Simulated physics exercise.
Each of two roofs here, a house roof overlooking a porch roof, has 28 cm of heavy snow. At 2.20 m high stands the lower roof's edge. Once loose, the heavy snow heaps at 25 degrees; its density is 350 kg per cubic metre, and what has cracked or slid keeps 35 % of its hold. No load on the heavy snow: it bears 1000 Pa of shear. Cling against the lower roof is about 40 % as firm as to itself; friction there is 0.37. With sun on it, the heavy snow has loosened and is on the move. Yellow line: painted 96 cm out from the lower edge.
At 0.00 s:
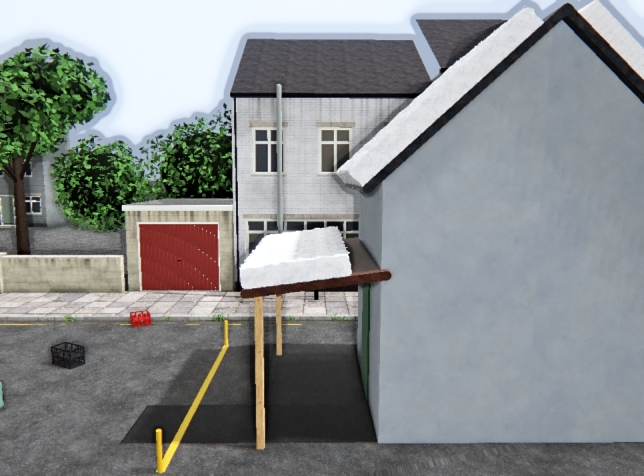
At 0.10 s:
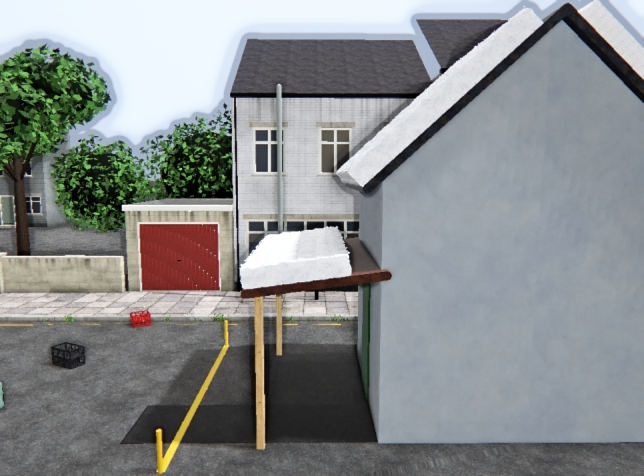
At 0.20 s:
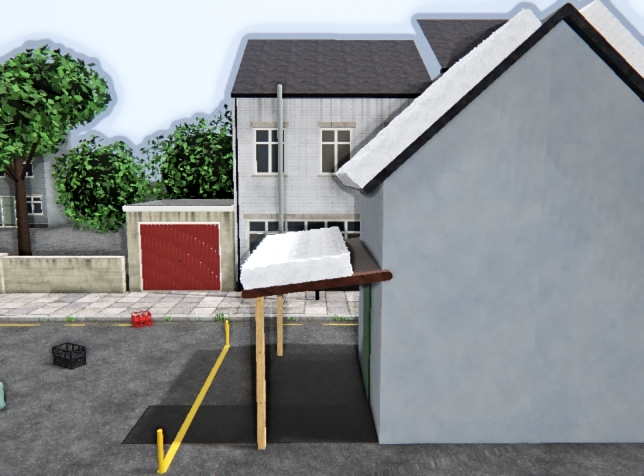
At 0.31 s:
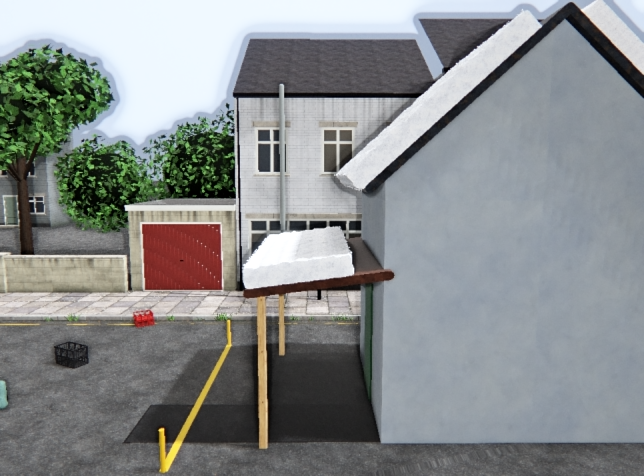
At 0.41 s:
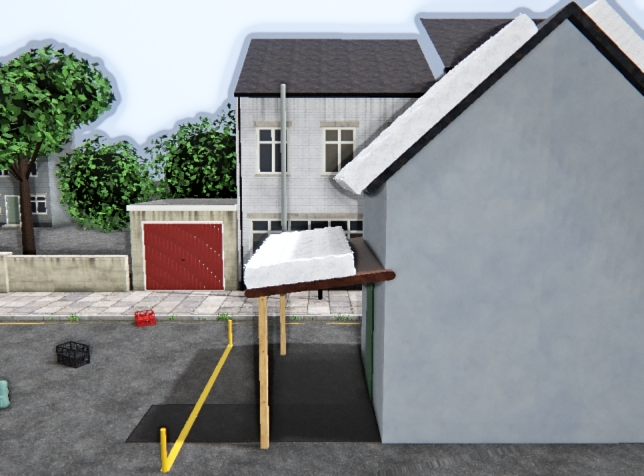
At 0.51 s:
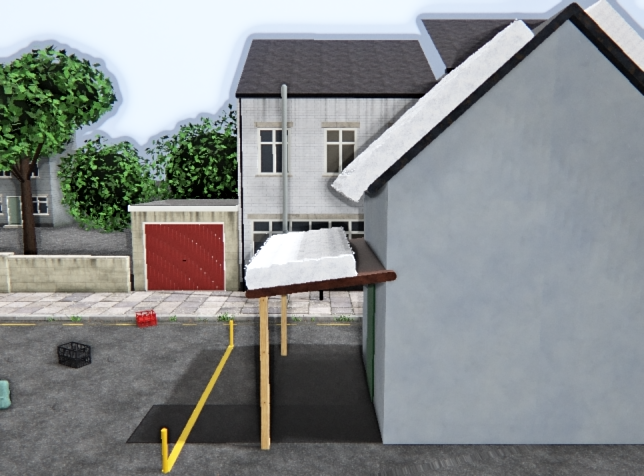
The footage shows a grey house with thick white snow on its sloping roof, above a snow-covered porch roof beside a yellow line. The upper snow slides slightly down the slope to the left, while the porch snow stays put.
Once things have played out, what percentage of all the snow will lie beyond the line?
About 12 %.
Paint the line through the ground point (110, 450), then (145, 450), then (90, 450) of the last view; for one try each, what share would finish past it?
I'd guess near 1 %, then near 5 %, and near 0 % on the last try.
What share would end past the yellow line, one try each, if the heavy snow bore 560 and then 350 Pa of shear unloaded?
You'd see 35 percent the first time and 45 percent the second.
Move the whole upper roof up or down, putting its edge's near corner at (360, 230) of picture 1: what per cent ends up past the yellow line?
0 per cent or so.
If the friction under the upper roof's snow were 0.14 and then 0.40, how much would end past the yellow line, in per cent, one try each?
It would be 45 % the first time and 30 % the second.
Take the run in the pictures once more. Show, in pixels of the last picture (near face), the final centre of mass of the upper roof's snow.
Centre noted at roughly (269, 315).
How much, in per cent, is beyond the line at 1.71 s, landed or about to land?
Around 0 percent of it.
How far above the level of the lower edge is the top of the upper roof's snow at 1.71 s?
Height above lower edge: Approx. 1.7 m.
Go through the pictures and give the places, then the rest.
In the first picture, front end of the heavy snow at (361, 177).
In the second picture, front end of the heavy snow at (361, 178), its middle shifted 9 mm.
In the third picture, front end of the heavy snow at (360, 179), its middle shifted 3.5 cm, 1 % of it past the upper edge, in one piece.
In the fourth picture, front end of the heavy snow at (359, 181), its middle shifted 8.1 cm, 3 % of it past the upper edge, in one piece.
In the fifth picture, front end of the heavy snow at (356, 178), its middle shifted 15 cm, 5 % of it past the upper edge, in one piece.
In the sixth picture, front end of the heavy snow at (351, 174), its middle shifted 24 cm, 8 % of it past the upper edge, cracking.
By 1.06 s, none is below the lower edge and 0 % is past the line.
By 1.71 s, none is below the lower edge and 0 % is past the line.
By 2.35 s, 13 % is below the lower edge and 0 % is past the line.
By 3.00 s, 29 % is below the lower edge and 12 % is past the line.
By 3.50 s, at the end, 29 % is below the lower edge and 12 % is past the line.
